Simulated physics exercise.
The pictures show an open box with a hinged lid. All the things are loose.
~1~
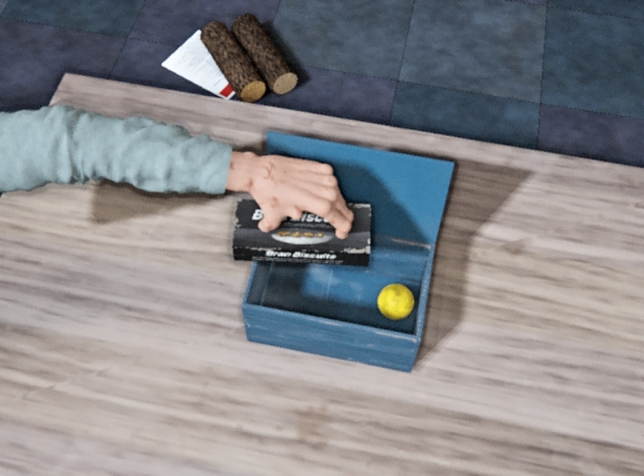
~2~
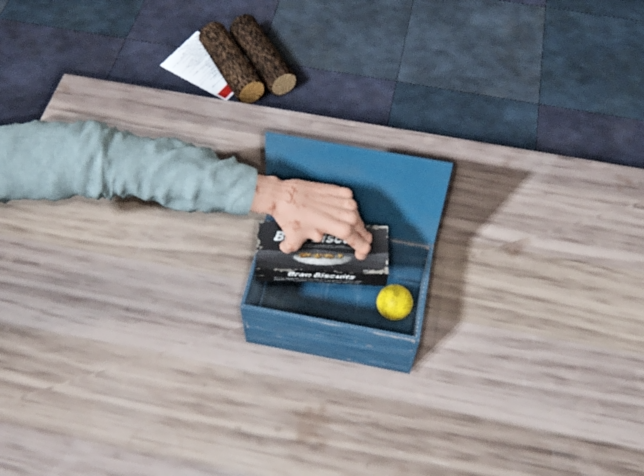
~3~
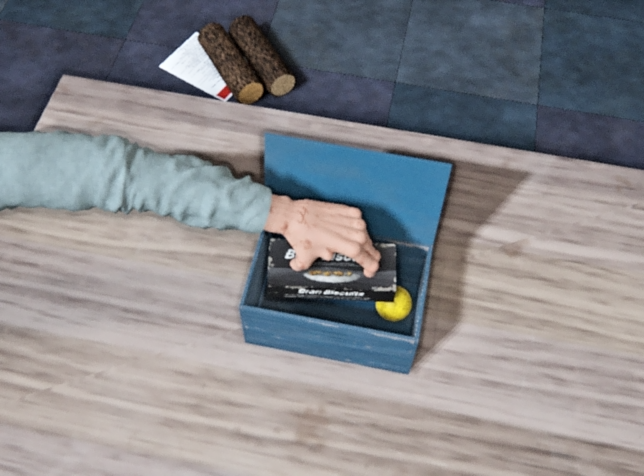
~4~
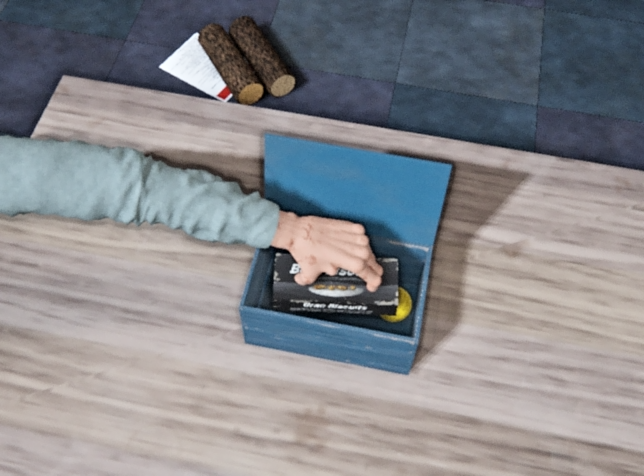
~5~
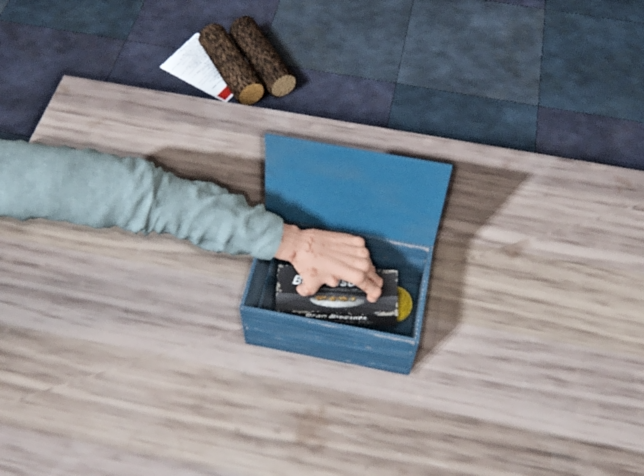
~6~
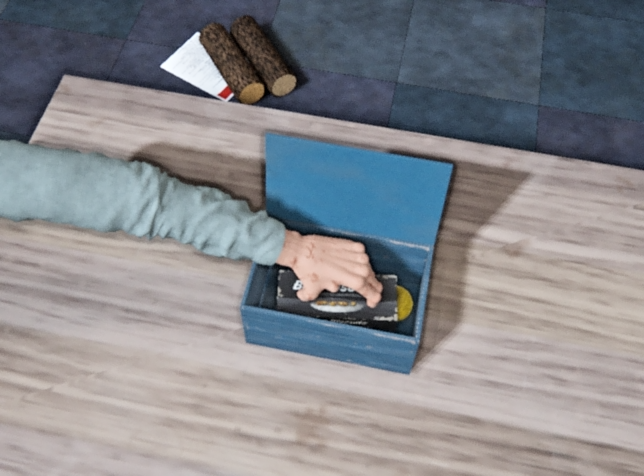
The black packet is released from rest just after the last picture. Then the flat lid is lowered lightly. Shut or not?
The lid shuts flat.
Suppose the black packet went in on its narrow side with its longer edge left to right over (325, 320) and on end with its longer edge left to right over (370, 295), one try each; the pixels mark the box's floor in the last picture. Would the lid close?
First try: It sits on the rim; second try: It shuts flat.
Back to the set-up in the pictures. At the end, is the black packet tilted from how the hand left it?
The black packet tips.
Then, 1.20 s past the last view, lid starting down; black packet rocked 18° from its first pose near (336, 295); yellow ball displaced a little.
Then, 1.80 s past the last view, lid 37° above the rim; black packet rocked 18° from its first pose near (337, 294); yellow ball displaced a little.
Finally, lid shut; moved from the start, black packet; yellow ball still in place. Final places as the last picture's camera would see them, black packet near (337, 294).
